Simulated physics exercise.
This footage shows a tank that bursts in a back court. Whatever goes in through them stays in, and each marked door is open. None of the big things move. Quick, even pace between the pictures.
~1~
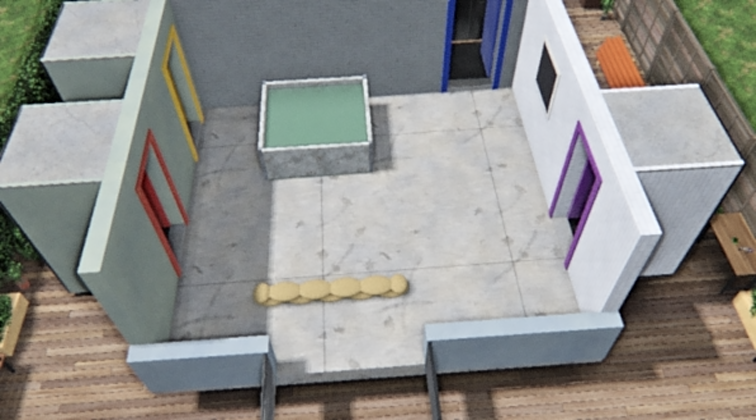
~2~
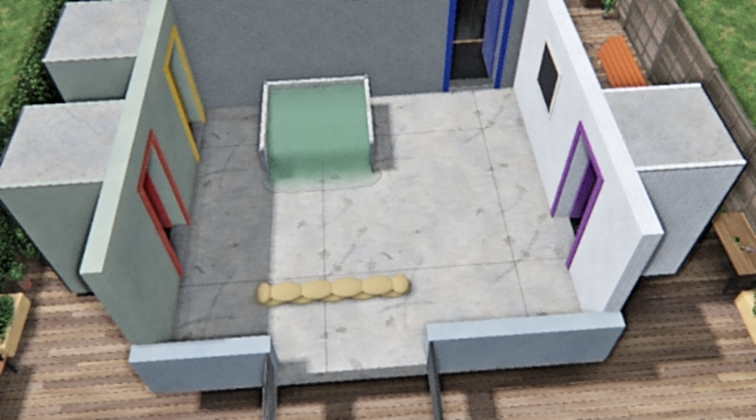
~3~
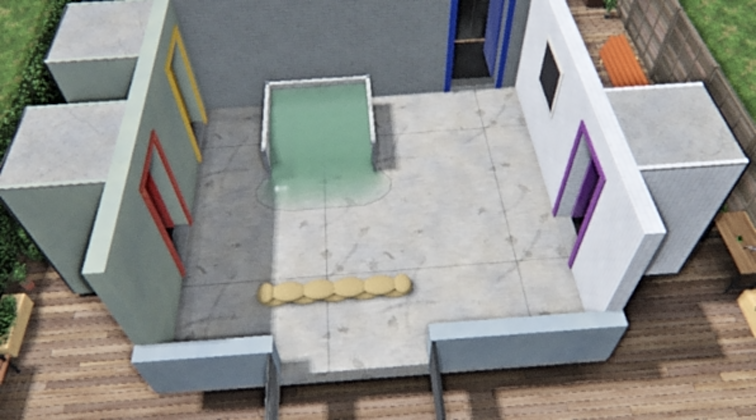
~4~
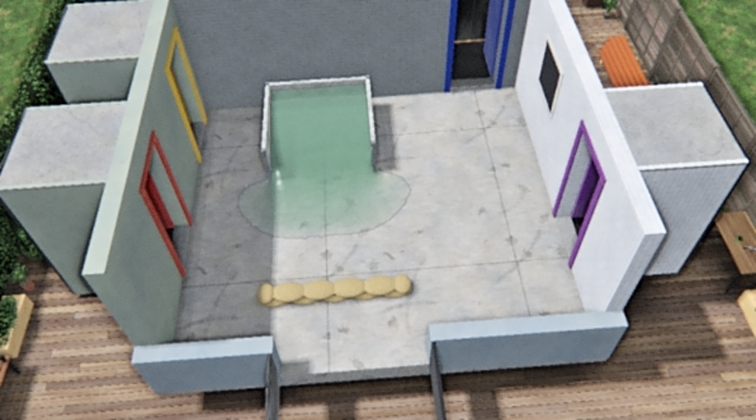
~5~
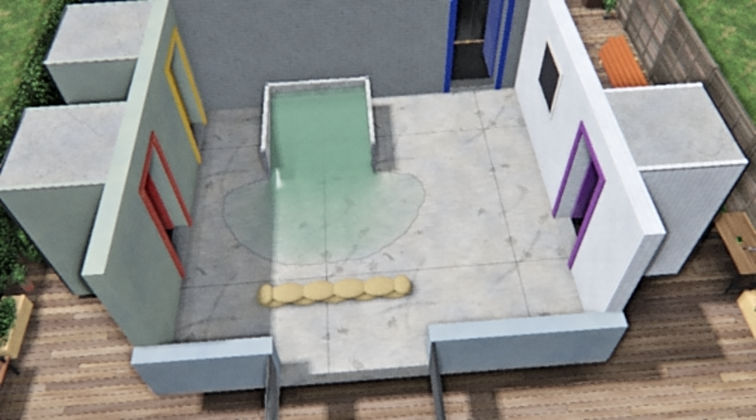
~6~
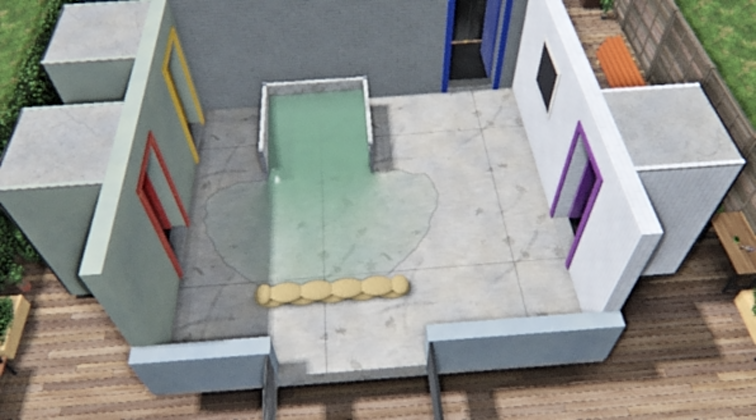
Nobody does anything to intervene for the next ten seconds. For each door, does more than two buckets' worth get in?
Door by door: The red door, yes; the blue door, no; the yellow door, no; the purple door, yes.
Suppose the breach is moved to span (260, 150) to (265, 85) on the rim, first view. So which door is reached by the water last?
It's the purple door.
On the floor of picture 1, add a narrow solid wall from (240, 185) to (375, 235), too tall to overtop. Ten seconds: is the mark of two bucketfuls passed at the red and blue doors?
My answer: Red falls below the limit, blue falls below the limit.
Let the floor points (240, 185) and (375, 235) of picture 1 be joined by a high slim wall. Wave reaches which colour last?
Final one: The door marked red.
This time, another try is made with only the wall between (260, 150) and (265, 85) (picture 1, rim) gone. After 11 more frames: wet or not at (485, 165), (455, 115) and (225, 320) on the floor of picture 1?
Sequence: Spared / spared / wetted.
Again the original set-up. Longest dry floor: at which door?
My answer: The one in blue.
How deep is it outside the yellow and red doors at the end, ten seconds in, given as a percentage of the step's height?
I reckon it's around 100 and then 80 per cent.
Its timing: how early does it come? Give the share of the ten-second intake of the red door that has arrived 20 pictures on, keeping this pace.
25 %.
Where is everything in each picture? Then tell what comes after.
The water tank at (315, 115) is whole and still, in the first picture.
The front is at (377, 173), out from the gap at (320, 166), in the second picture.
Water pours out at (322, 167) and has run to (384, 188), in the third picture.
Water pours out at (322, 168) and has run to (393, 210), in the fourth picture.
Water pours out at (321, 169) and has run to (267, 255), in the fifth picture.
Water pours out at (319, 169) and has run to (279, 289), in the sixth picture.
A moment on, water covers 45 % of the floor; the red door wet at the sill, nothing in, the blue door not reached, the yellow door not reached, the purple door not reached.
Next, water covers 55 % of the floor; the red door under two buckets in, the blue door not reached, the yellow door not reached, the purple door not reached.
Then, water covers 55 % of the floor; the red door over two buckets in, the blue door not reached, the yellow door not reached, the purple door under two buckets in.
Later, water covers 80 % of the floor; the red door far over two buckets in, the blue door not reached, the yellow door wet at the sill, nothing in, the purple door over two buckets in.
In the end, water covers 95 % of the floor; the red door far over two buckets in, the blue door wet at the sill, nothing in, the yellow door wet at the sill, nothing in, the purple door far over two buckets in.
